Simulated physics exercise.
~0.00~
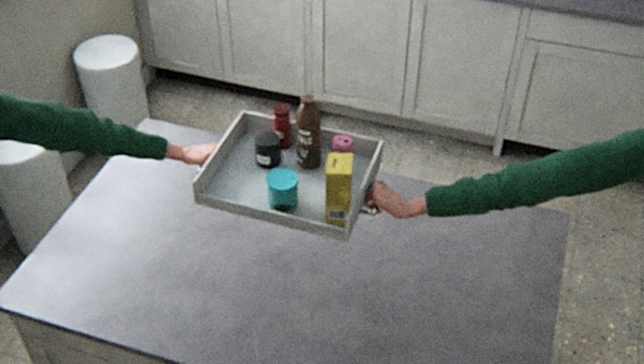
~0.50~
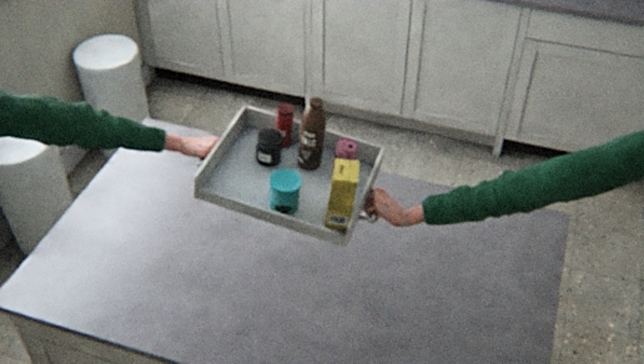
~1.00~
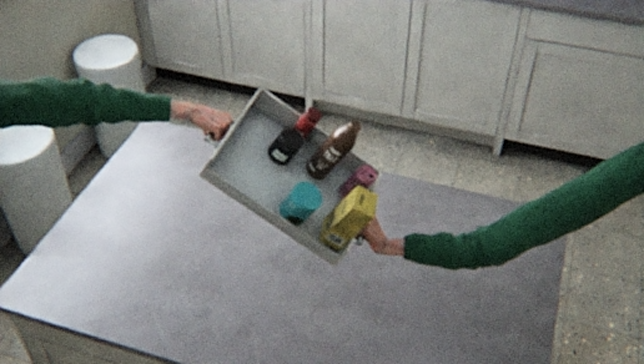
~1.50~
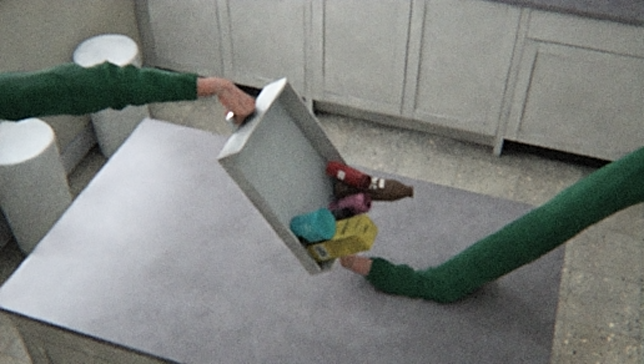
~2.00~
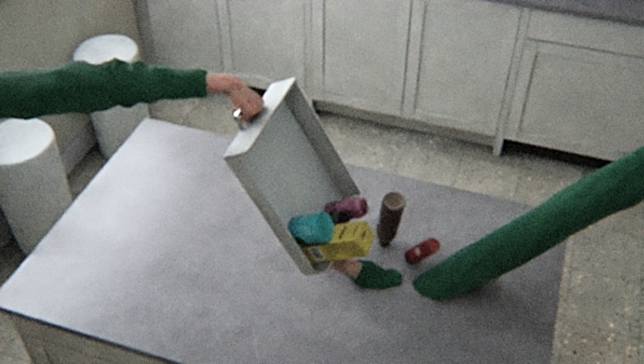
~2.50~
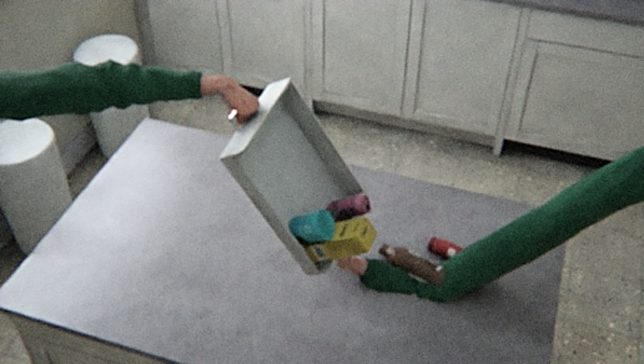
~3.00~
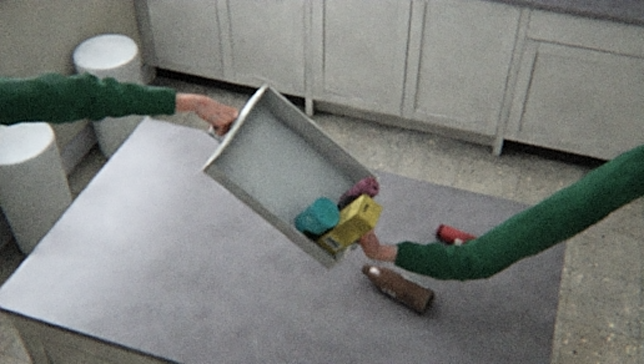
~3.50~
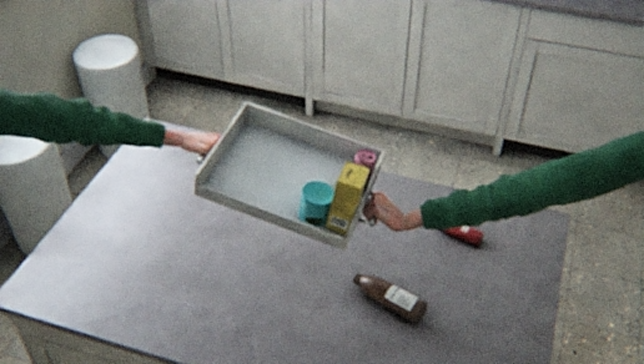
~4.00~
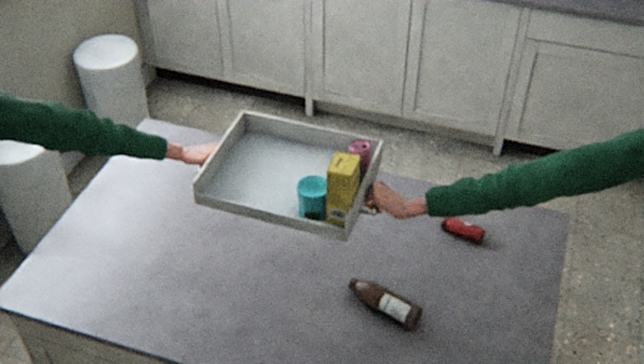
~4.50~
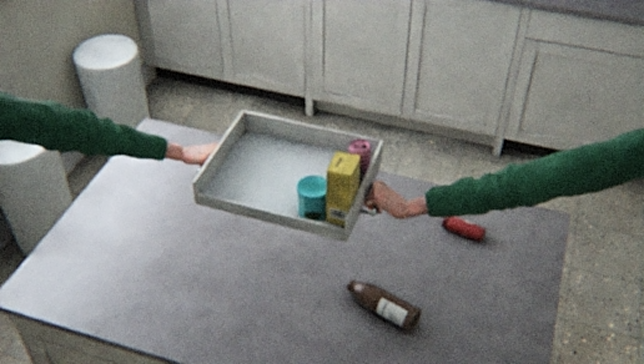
Above a grey table in a kitchen, two green-sleeved hands tipped a shallow crate steeply down to the right, so its contents slid and a brown bottle and red shaker fell out, then levelled it with the yellow carton still standing inside.
